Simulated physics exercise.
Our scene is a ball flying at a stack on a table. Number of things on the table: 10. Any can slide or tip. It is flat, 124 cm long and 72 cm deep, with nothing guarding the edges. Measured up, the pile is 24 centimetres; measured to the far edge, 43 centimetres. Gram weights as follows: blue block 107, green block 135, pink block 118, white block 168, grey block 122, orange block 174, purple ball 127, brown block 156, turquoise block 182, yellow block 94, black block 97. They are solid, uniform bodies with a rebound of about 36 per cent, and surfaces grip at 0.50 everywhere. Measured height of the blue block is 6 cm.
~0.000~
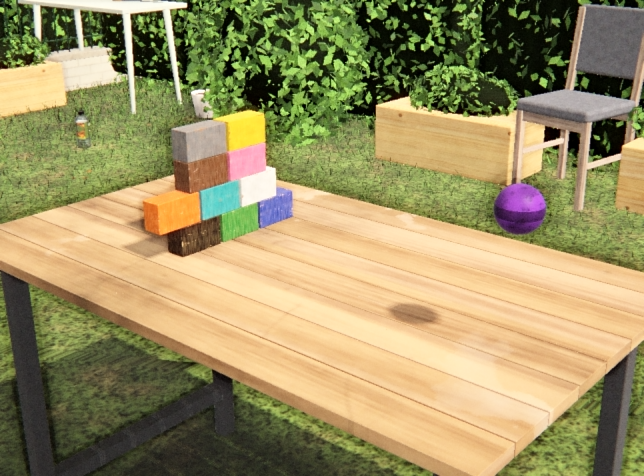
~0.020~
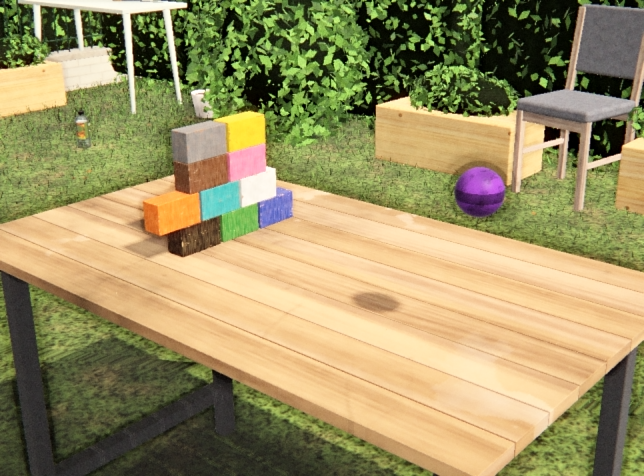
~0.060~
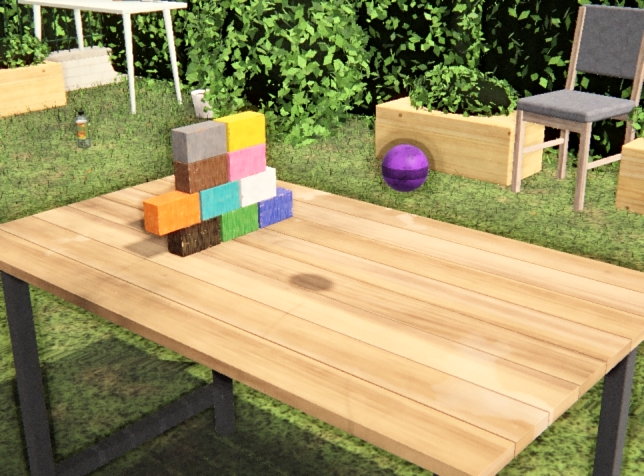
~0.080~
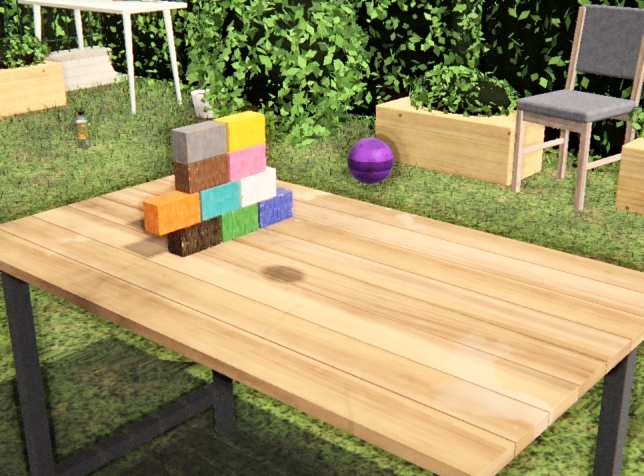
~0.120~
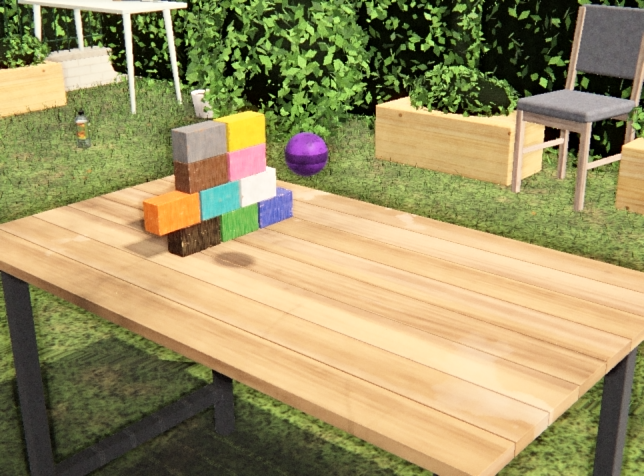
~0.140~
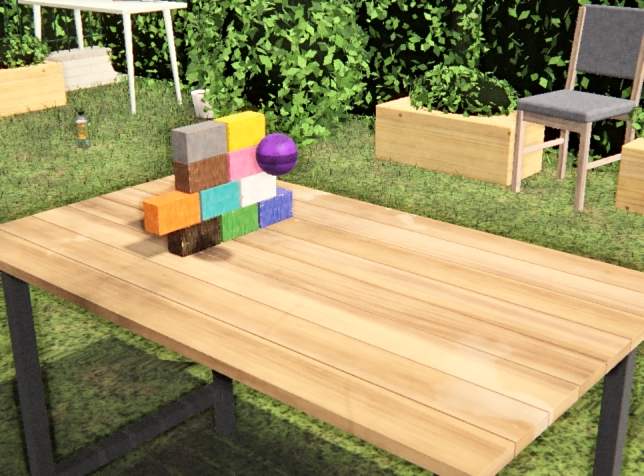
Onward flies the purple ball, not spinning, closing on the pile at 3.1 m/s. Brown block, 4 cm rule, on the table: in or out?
It will not remain at its starting spot.
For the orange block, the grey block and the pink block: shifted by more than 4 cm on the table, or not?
Well, the orange block winds up somewhere else; the grey block winds up somewhere else; and the pink block remains where it was.
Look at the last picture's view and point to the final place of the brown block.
It finishes at roughly (162, 200).
By 0.34 s, purple ball near (114, 193); brown block tilted 34° near (167, 180); grey block tilted 16°; orange block tilted 32°.
By 0.44 s, purple ball near (66, 238); brown block on its side near (157, 208); orange block on its side; grey block tilted 33°.
When it is over (1.4 s), lying over on the table, grey block, orange block and brown block; the other 7 within 4 cm of the start. End places, in pixels of the last picture, brown block near (162, 200).
